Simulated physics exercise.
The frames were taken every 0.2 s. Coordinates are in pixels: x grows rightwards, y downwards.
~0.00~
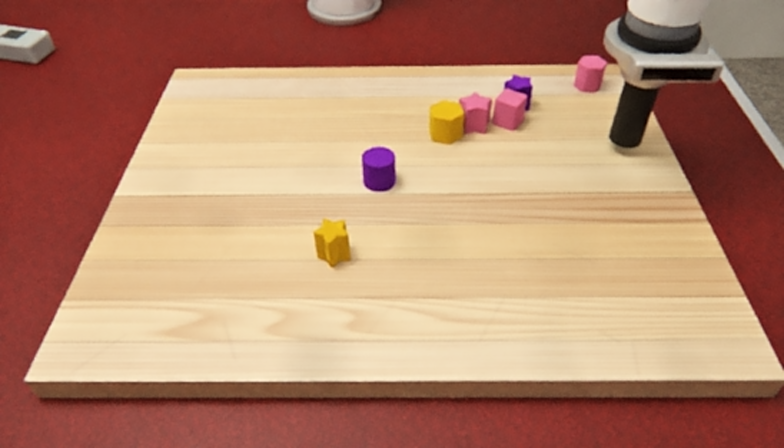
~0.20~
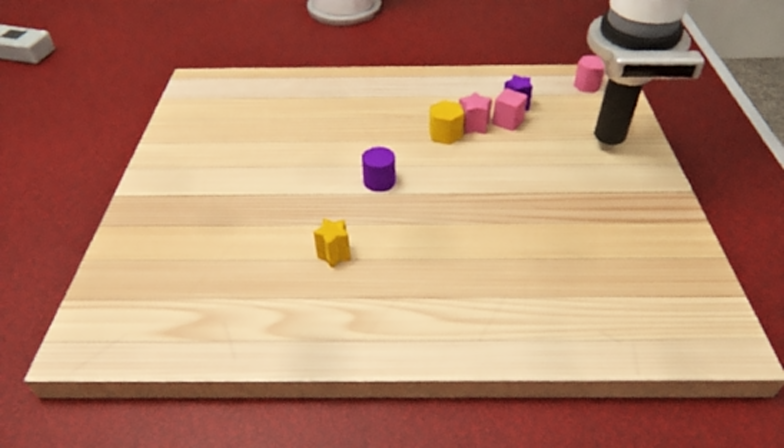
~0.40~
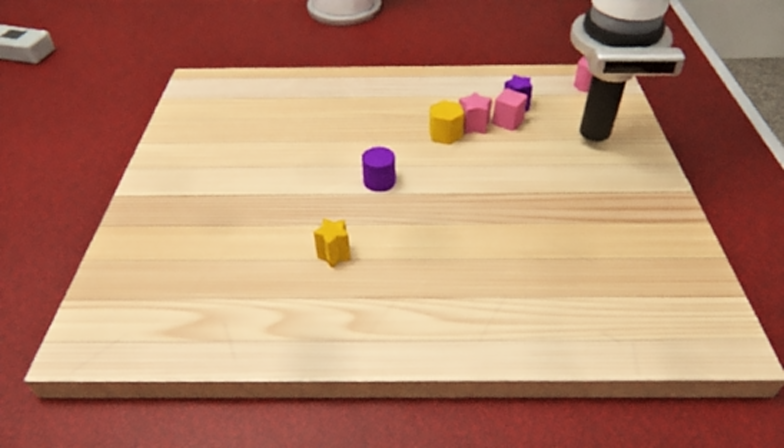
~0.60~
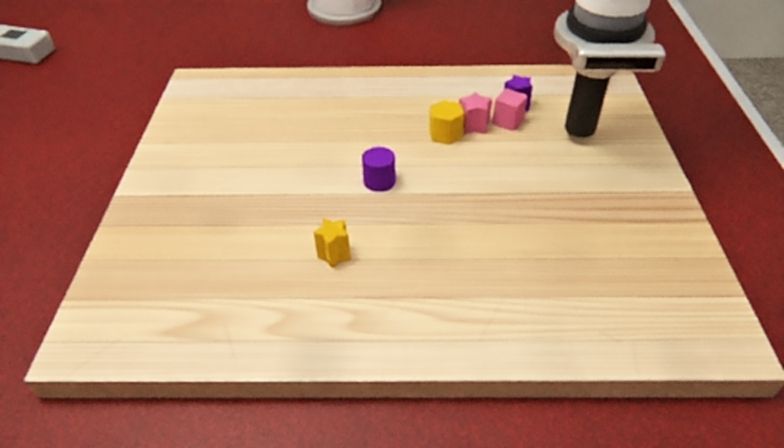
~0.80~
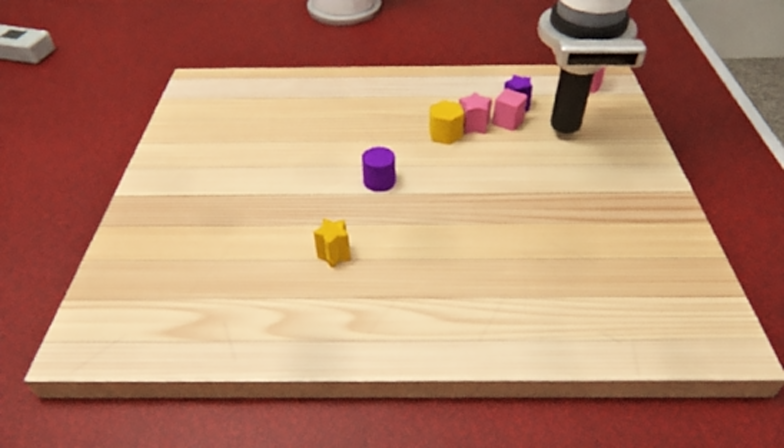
The black tool moves slightly left across the board's upper right, pushing none of the blocks.
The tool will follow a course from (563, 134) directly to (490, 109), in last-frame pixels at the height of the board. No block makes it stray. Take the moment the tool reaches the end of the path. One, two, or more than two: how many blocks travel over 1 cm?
The push will move three blocks or more.
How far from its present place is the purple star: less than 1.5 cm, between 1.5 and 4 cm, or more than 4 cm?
My estimate: In the 1.5 to 4 cm range.
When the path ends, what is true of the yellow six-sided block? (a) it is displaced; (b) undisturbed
Choice a: It is displaced.
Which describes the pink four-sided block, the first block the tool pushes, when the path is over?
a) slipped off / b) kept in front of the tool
b
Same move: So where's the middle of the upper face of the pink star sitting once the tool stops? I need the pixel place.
The point I'd pick in the picture is (448, 98).
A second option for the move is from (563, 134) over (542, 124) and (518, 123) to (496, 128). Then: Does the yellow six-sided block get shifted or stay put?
Its place changes.
On the path given first. One third of the way, tool at (539, 116); nothing pushed yet.
Two thirds of the way, tool at (514, 108); yellow six-sided block at (441, 111); pink star at (462, 100), turned 20° anticlockwise; pink four-sided block at (489, 92), turned 25° anticlockwise; purple star at (516, 78), turned 20° clockwise.
At the end, tool at (491, 100); yellow six-sided block at (436, 114), turned 25° anticlockwise; pink star at (448, 98), turned 55° anticlockwise; pink four-sided block at (466, 86), turned 35° anticlockwise; purple star at (511, 75), turned 60° clockwise.
